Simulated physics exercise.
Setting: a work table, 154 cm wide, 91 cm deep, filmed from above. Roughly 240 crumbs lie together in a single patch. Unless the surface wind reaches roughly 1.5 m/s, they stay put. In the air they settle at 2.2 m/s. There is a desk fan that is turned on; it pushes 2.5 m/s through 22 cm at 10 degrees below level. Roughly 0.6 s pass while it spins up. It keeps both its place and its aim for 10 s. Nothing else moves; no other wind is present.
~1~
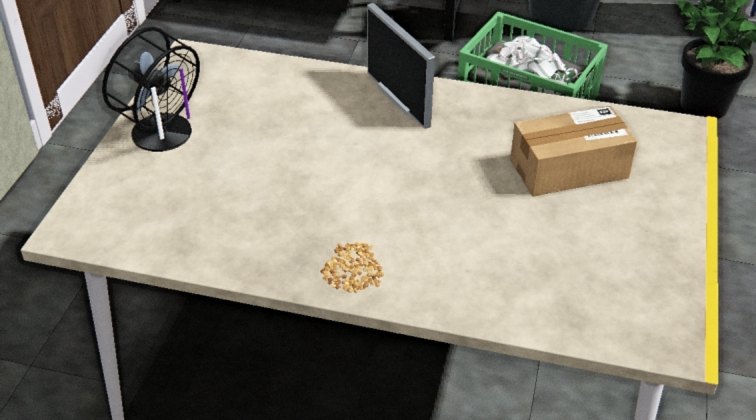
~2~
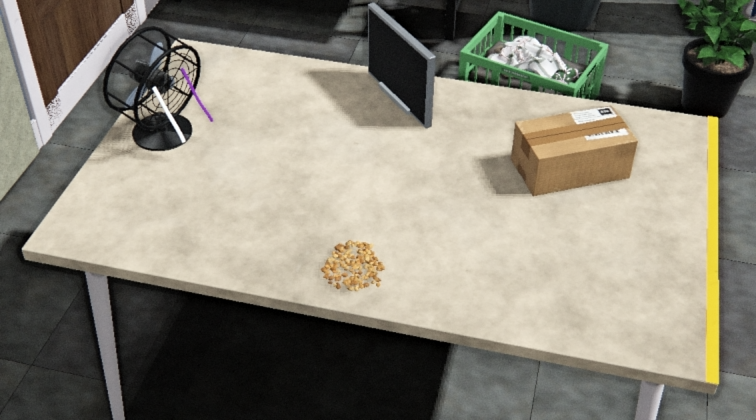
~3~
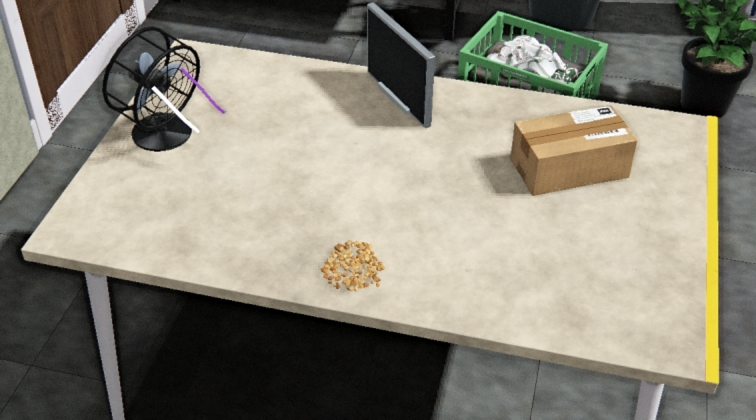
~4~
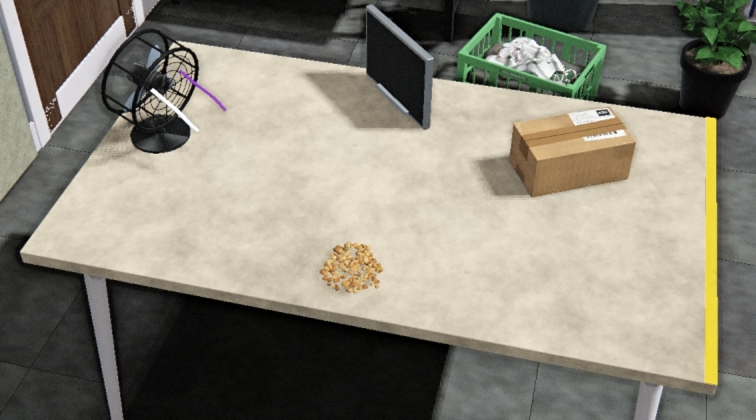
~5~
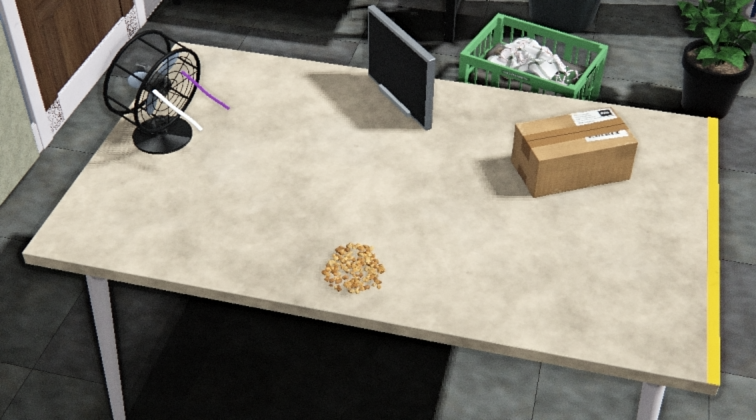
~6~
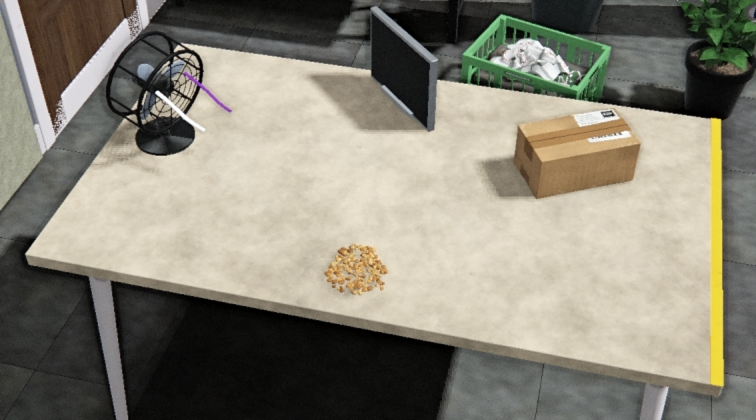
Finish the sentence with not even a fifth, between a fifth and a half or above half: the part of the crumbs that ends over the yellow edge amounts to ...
The share amounts to not even a fifth.
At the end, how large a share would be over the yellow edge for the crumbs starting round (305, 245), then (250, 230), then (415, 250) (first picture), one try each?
0 %, 0 %, 50 %.
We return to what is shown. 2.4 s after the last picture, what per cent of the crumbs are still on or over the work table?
I'd put it near 0 per cent at that time.
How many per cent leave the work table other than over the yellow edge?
100 per cent.
Then, 1.2 s after the last picture, 2 % are on the move or not yet settled, 0 % are over the yellow edge.
Then, 2.4 s after the last picture, 0 % are on the move or not yet settled, 0 % are over the yellow edge.
Then, 4.7 s after the last picture, 0 % are on the move or not yet settled, 0 % are over the yellow edge.
Then, 9.2 s after the last picture, at the end, 0 % are over the yellow edge.
